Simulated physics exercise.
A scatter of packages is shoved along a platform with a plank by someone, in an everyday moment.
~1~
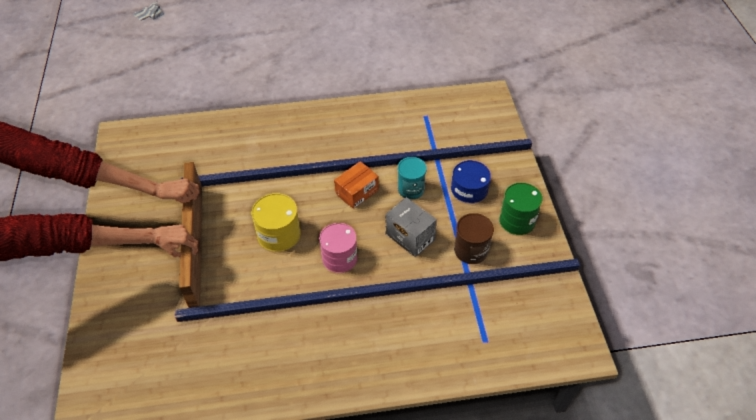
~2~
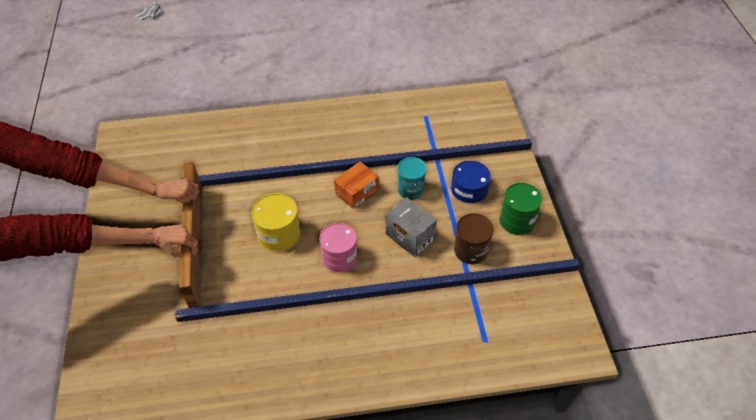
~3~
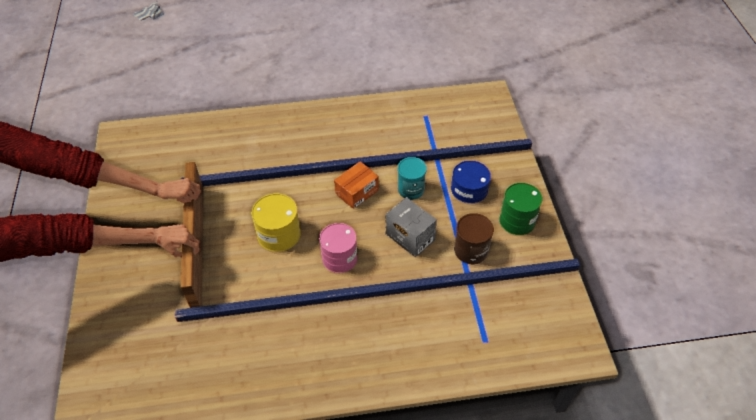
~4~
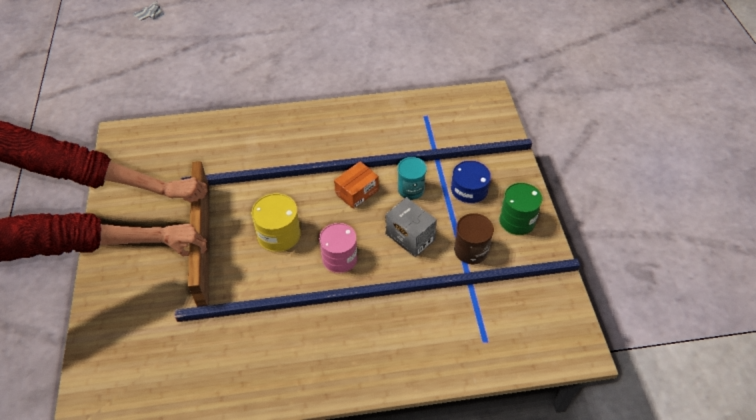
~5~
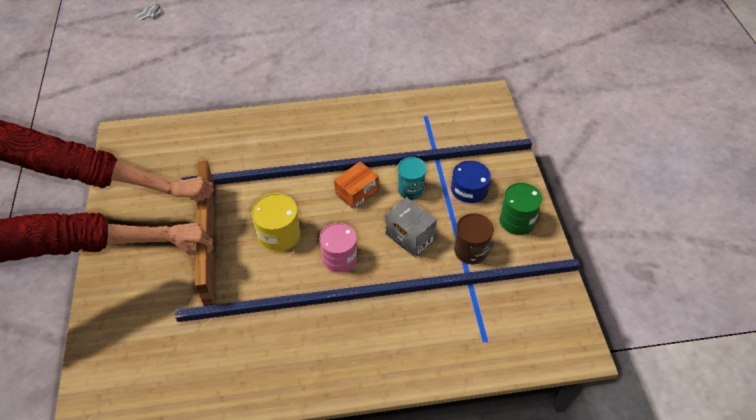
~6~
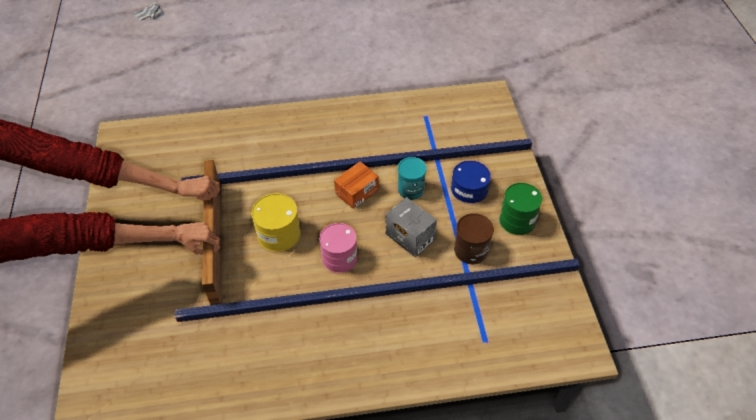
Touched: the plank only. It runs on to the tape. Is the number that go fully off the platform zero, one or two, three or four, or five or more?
It is zero.
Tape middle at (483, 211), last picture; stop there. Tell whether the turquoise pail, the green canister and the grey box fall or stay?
Lab note: Turquoise pail is safe; green canister comes off; grey box is safe.
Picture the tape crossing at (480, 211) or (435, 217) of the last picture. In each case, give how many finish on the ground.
In the first try the count is 1, and in the second it is 0.
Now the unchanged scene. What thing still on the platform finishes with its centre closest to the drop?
The green canister winds up nearest.
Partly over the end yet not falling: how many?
That adds up to 0.
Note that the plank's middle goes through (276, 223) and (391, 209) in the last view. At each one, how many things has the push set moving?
Counts: 1, 6.
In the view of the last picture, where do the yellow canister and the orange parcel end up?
The yellow canister finishes at (473, 197); the orange parcel finishes at (454, 164).
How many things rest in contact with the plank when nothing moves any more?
The number is 3.
A little later, none off yet; green canister at rest near (520, 209); blue canister at rest near (471, 182); brown pail at rest near (473, 239).
When it is over, the number that fall off is zero.
